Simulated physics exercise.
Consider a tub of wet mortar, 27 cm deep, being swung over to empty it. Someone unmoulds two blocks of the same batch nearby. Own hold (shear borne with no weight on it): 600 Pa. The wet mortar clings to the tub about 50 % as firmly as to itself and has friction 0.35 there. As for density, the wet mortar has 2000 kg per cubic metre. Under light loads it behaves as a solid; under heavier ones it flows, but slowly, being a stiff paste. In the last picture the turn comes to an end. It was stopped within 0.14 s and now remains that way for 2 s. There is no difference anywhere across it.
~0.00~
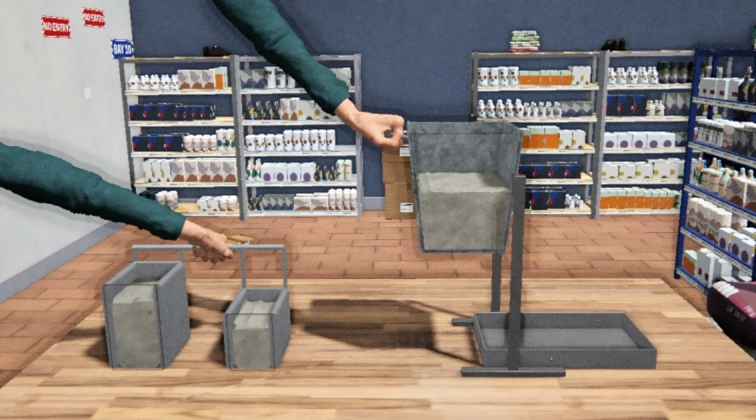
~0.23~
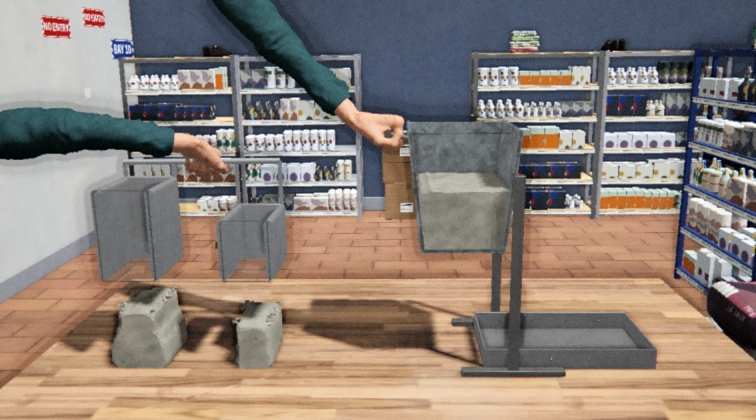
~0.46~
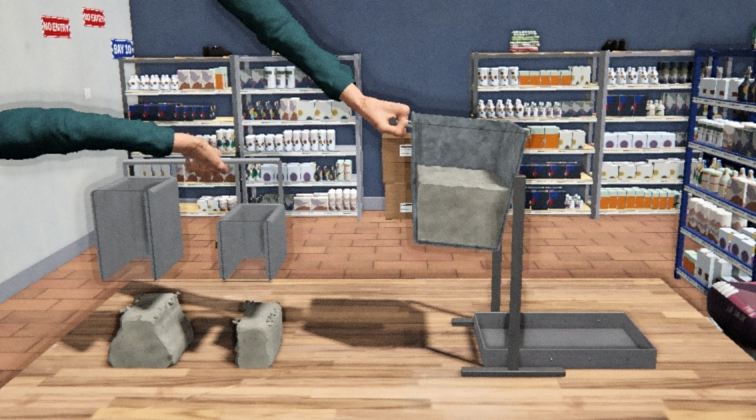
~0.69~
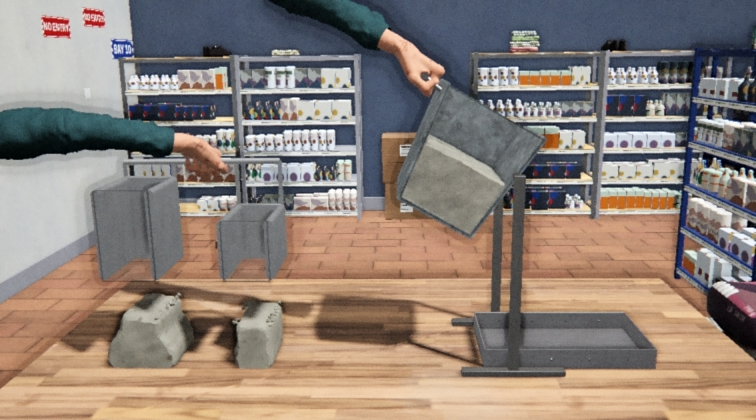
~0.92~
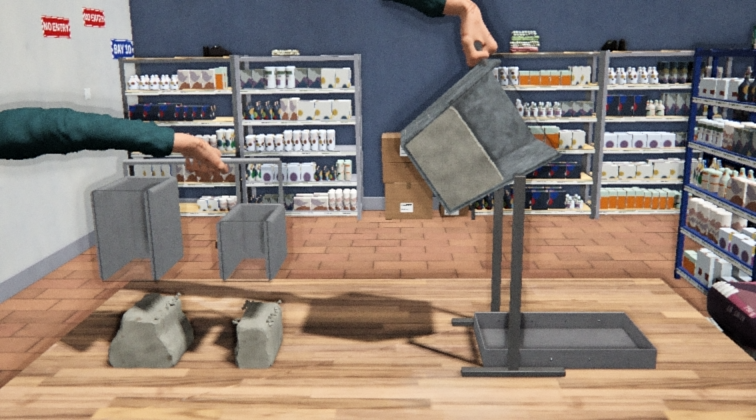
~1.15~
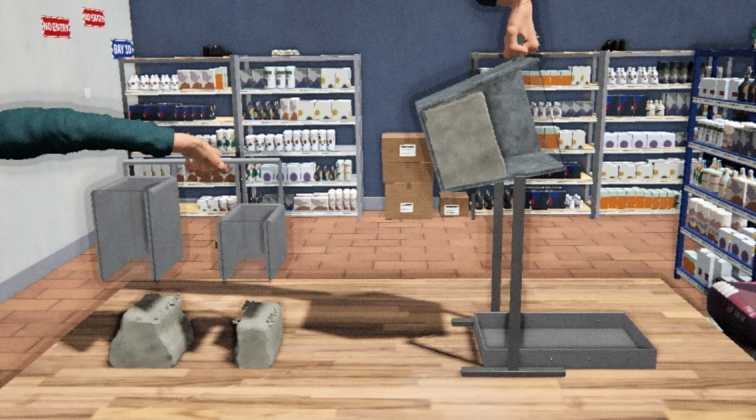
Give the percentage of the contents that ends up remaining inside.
I would say roughly 100 per cent remains inside.
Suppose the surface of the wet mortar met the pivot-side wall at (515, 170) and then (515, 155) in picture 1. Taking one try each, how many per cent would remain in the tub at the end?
First try around 100 %, second try around 100 %.
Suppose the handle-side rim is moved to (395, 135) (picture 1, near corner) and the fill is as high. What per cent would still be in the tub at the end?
Then about 100 %.
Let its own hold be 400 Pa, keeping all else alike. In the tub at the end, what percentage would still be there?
100 %.
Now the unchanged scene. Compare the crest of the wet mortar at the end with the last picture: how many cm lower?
The top ends up some 2 cm below its level in the last picture.
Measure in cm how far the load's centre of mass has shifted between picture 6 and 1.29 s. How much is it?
Looks like around 1 cm to me.
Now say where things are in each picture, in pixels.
Handle-side rim at (412, 133), tilt 0 degrees; top of the wet mortar at (509, 190); blocks stand 18 cm, 12 cm (left to right), in the first frame.
Handle-side rim at (412, 133), tilt 0 degrees; top of the wet mortar at (509, 190); blocks stand 15 cm, 11 cm (left to right), in the second frame.
Handle-side rim at (417, 122), tilt 6 degrees; top of the wet mortar at (425, 183); blocks stand 14 cm, 11 cm (left to right), in the third frame.
Handle-side rim at (451, 85), tilt 30 degrees; top of the wet mortar at (430, 145); blocks stand 14 cm, 11 cm (left to right), in the fourth frame.
Handle-side rim at (500, 64), tilt 55 degrees; top of the wet mortar at (451, 109); blocks stand 13 cm, 11 cm (left to right), in the fifth frame.
Handle-side rim at (538, 62), tilt 73 degrees; top of the wet mortar at (478, 94); blocks stand 13 cm, 11 cm (left to right), in the sixth frame.
After 1.29 s, the tub is at 73 degrees and holds 100 %.
After 1.46 s, the tub is at 73 degrees and holds 100 %.
After 1.63 s, the tub is at 73 degrees and holds 100 %.
After 1.80 s, the tub is at 73 degrees and holds 100 %.
After 3.15 s, at the end, the tub is at 73 degrees and holds 100 %.
